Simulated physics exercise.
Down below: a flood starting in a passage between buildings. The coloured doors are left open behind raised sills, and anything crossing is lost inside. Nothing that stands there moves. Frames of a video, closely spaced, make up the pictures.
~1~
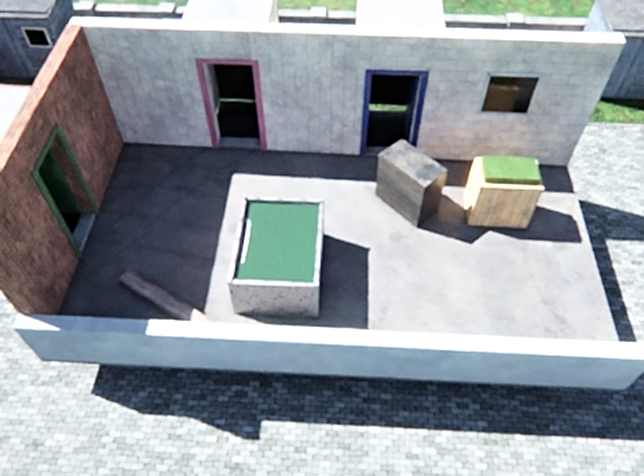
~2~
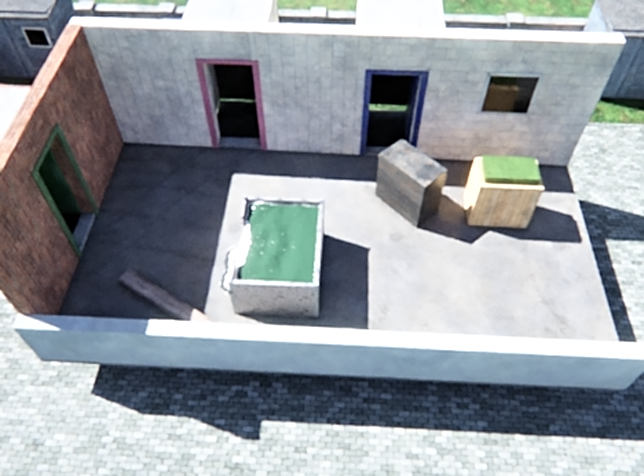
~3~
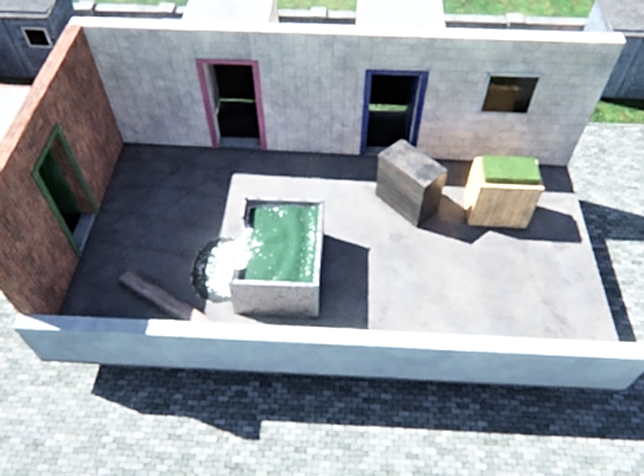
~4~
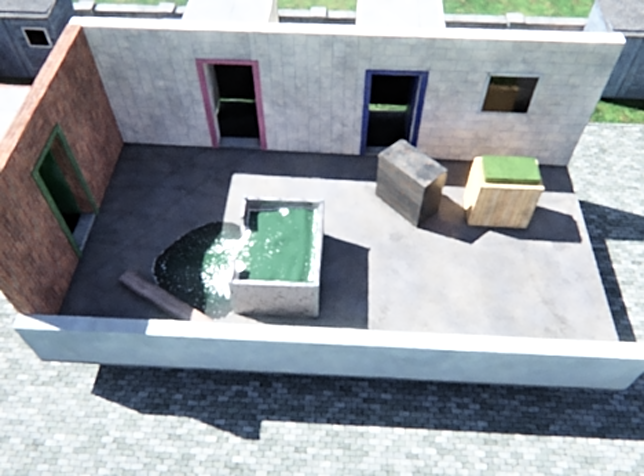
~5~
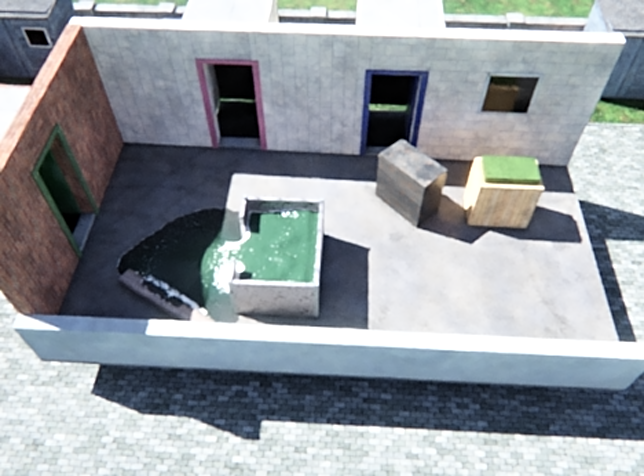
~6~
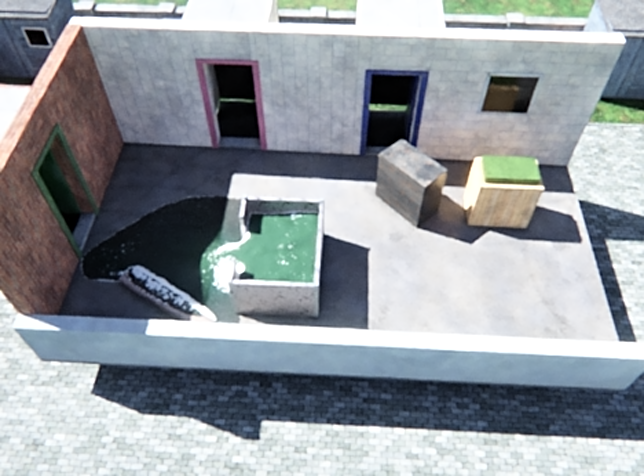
In a walled yard with coloured open doorways, green water sitting in a square tank began pouring out through its left side, then spread leftward across the dark floor and around a low beam.
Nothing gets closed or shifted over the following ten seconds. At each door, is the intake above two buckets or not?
The pink door will get two buckets at most; the blue door will get two buckets at most; the green door will get more than two buckets.
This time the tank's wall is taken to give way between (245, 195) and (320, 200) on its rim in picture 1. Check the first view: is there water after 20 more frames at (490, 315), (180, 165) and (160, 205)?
Taking the three spots as listed, they end up spared, inundated and inundated.
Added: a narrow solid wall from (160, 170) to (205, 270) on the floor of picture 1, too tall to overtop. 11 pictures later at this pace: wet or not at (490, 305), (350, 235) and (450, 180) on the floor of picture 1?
First spared, then spared, then spared.
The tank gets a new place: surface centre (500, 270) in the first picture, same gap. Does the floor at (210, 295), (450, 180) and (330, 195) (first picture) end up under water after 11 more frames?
My reading is hit by the flood first, missed by the flood next and hit by the flood last.
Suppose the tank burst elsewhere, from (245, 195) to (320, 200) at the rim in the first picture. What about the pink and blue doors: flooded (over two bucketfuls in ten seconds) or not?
As it plays out, the pink door rises above and the blue door rises above.
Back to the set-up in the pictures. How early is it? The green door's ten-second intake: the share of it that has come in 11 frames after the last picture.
I'd put it at about 60 per cent.
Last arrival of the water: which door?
It is the door marked blue.
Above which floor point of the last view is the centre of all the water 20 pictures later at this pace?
At roughly (195, 242).
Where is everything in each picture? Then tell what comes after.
The first picture shows still water in the open tank at (279, 242).
In the second picture, the front is at a hidden place, out from the gap at (244, 260).
In the third picture, water pours out at (244, 261) and has run to (195, 277).
In the fourth picture, water pours out at (244, 261) and has run to (158, 272).
In the fifth picture, water pours out at (244, 261) and has run to (123, 265).
In the sixth picture, water pours out at (244, 261) and has run to (87, 268).
A moment on, water covers 25 % of the floor; the pink door not reached, the blue door not reached, the green door over two buckets in.
Next, water covers 30 % of the floor; the pink door wet at the sill, nothing in, the blue door not reached, the green door far over two buckets in.
Then, water covers 35 % of the floor; the pink door wet at the sill, nothing in, the blue door not reached, the green door far over two buckets in.
Later, water covers 65 % of the floor; the pink door wet at the sill, nothing in, the blue door wet at the sill, nothing in, the green door far over two buckets in.
In the end, water covers 85 % of the floor; the pink door wet at the sill, nothing in, the blue door under two buckets in, the green door far over two buckets in.
